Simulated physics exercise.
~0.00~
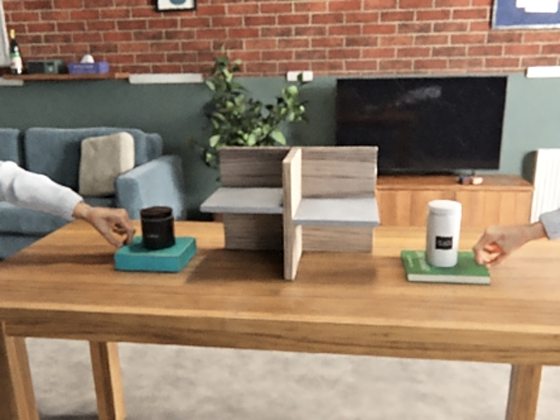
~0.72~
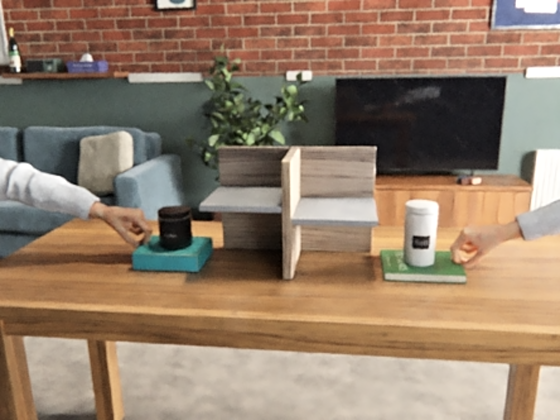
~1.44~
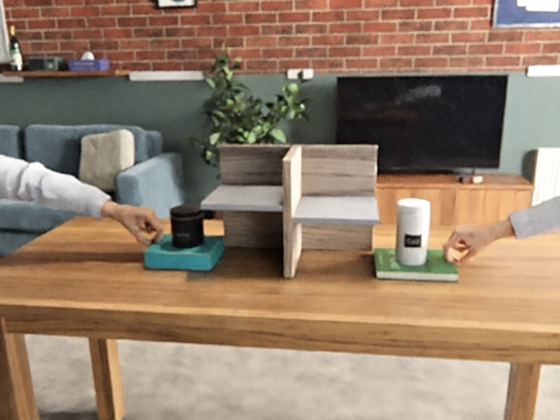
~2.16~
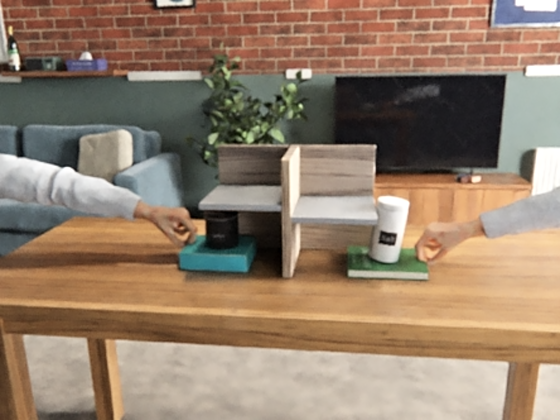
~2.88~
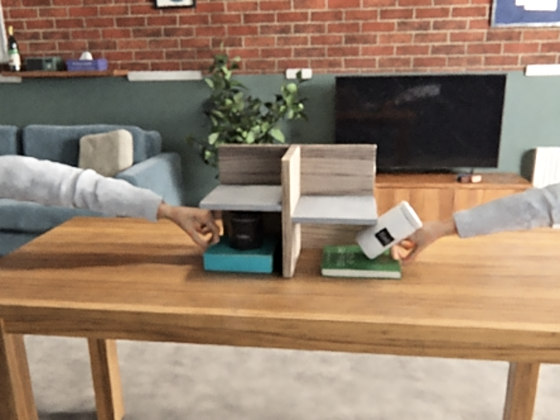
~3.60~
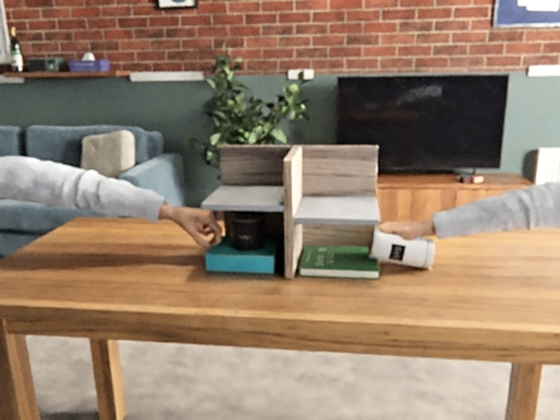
We see two hands push a black jar on a turquoise board and a white jar on a green book inward toward a wooden stand; the black jar slides beneath the left shelf, while the white jar tips back at the right one and ends on its side.
